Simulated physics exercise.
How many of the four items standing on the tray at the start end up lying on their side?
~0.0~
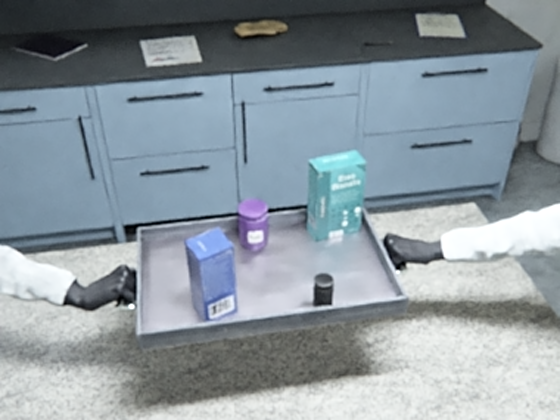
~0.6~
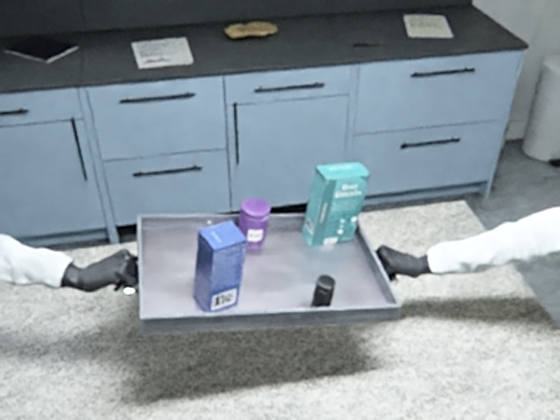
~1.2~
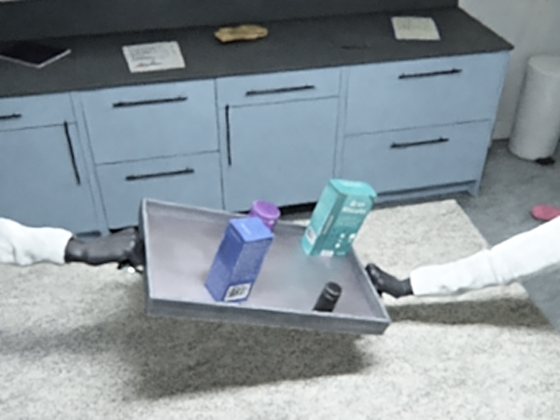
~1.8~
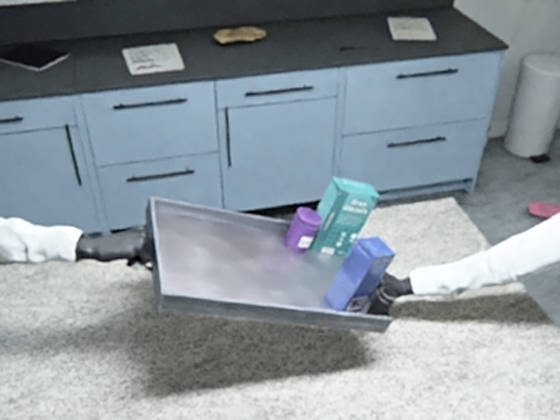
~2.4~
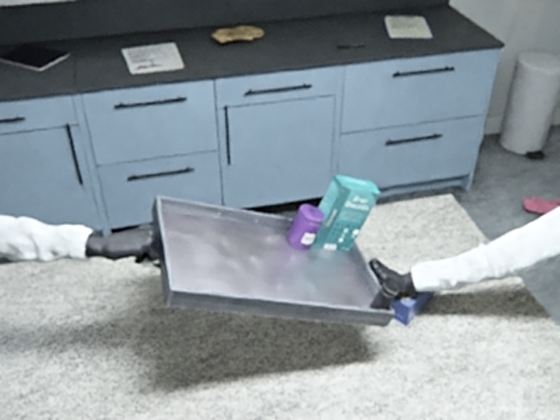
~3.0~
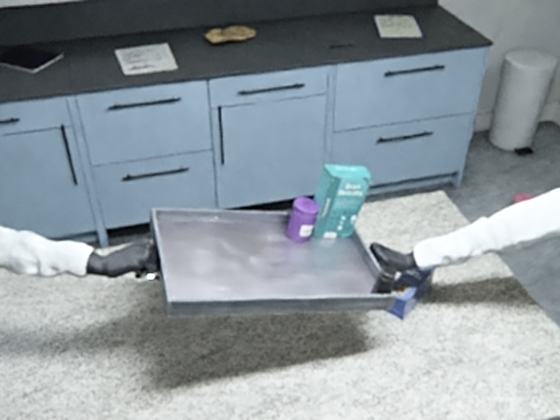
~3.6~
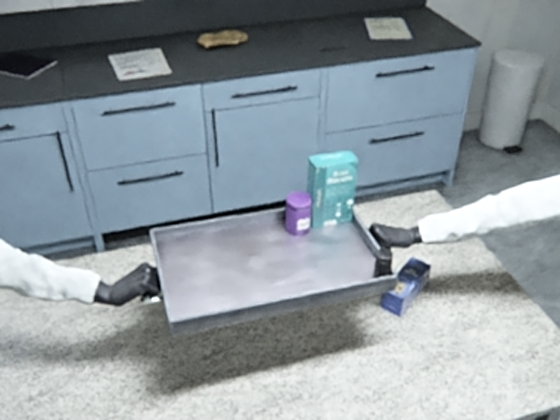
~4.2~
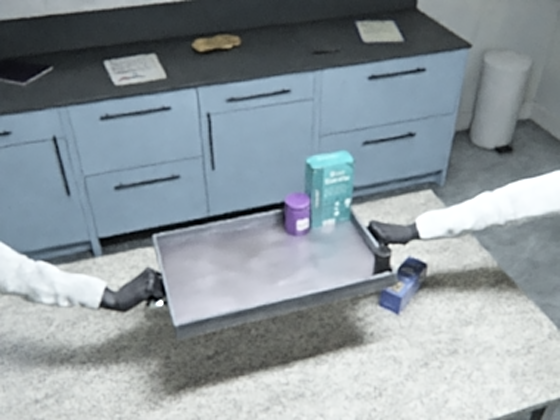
Only one does, the blue carton, which slides off the right side of the tray and ends up lying on its side.
